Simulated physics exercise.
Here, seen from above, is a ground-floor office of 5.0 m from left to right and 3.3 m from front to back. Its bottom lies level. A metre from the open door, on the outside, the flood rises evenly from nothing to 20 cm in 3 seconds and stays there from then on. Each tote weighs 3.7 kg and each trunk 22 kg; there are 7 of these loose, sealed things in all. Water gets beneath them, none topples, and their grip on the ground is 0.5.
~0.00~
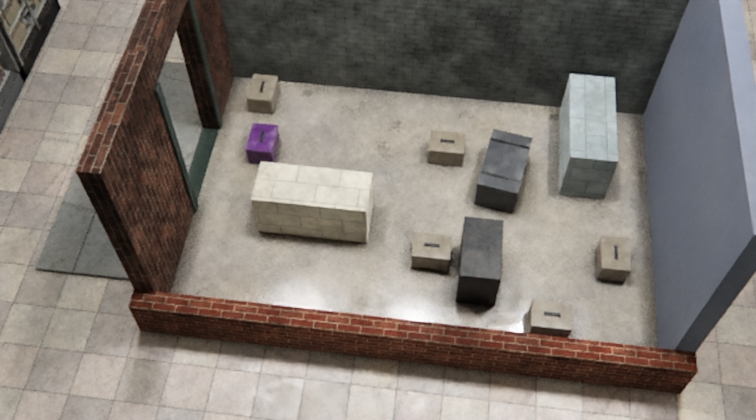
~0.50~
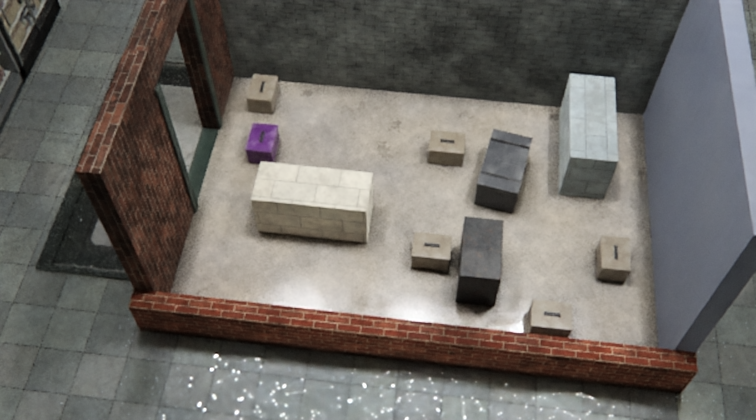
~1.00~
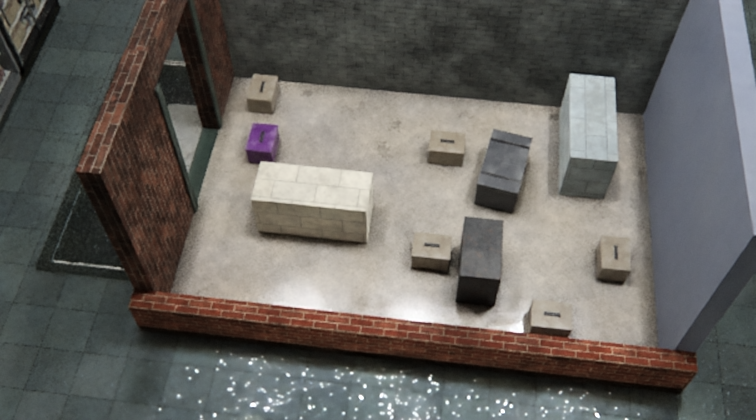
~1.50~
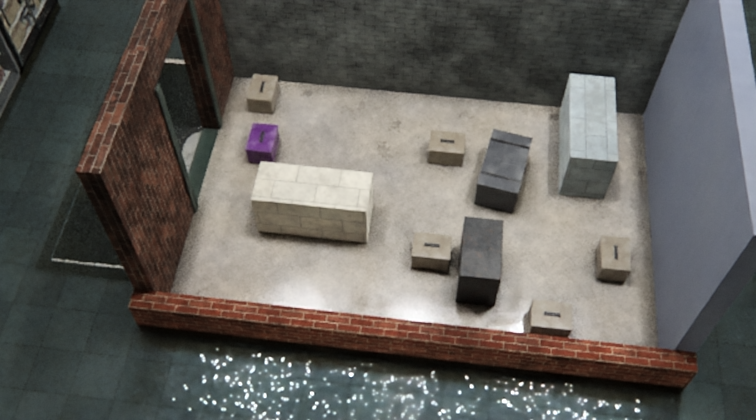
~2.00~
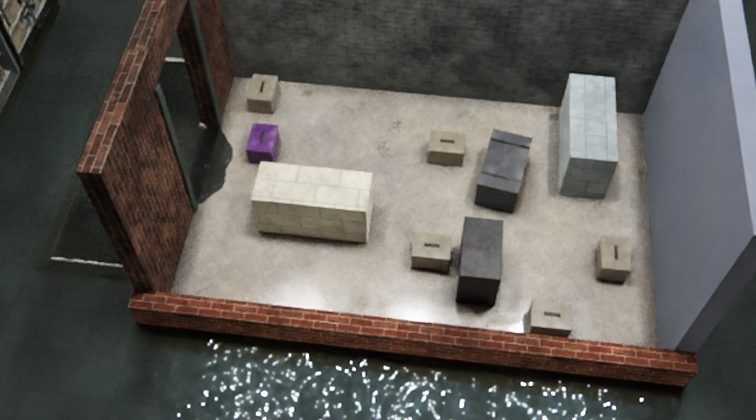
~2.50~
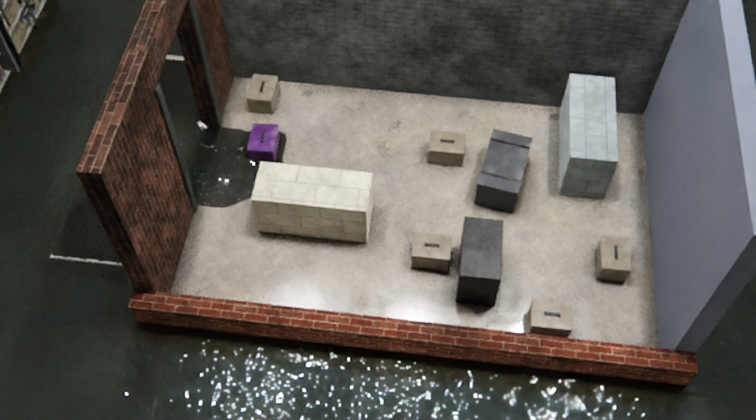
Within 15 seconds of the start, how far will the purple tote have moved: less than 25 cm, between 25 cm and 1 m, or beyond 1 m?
Expect it to be pushed beyond a metre.
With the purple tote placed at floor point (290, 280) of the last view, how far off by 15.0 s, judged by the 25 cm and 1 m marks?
I'd say it budges a bit.
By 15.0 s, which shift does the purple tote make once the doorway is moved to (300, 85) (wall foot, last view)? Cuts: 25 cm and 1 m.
Then the purple tote ends far away.
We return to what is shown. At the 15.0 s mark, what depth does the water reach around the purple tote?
14 cm or so.
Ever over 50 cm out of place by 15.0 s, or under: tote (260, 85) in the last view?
The shift stays smaller.
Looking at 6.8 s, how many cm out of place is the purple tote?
By that time, close to 300 cm.
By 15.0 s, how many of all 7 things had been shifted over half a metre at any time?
6.
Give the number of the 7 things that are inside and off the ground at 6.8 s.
By my count, 2.
After 3.5 s the purple tote is near (334, 116), 0.9 m from its start, aground; 0 afloat.
After 6.8 s the purple tote is near (517, 95), 3.0 m from its start, afloat; 2 afloat.
After 11.0 s the purple tote is near (507, 99), 2.9 m from its start, afloat; 7 afloat.
After 15.0 s the purple tote is near (538, 119), 3.2 m from its start, afloat; 7 afloat.
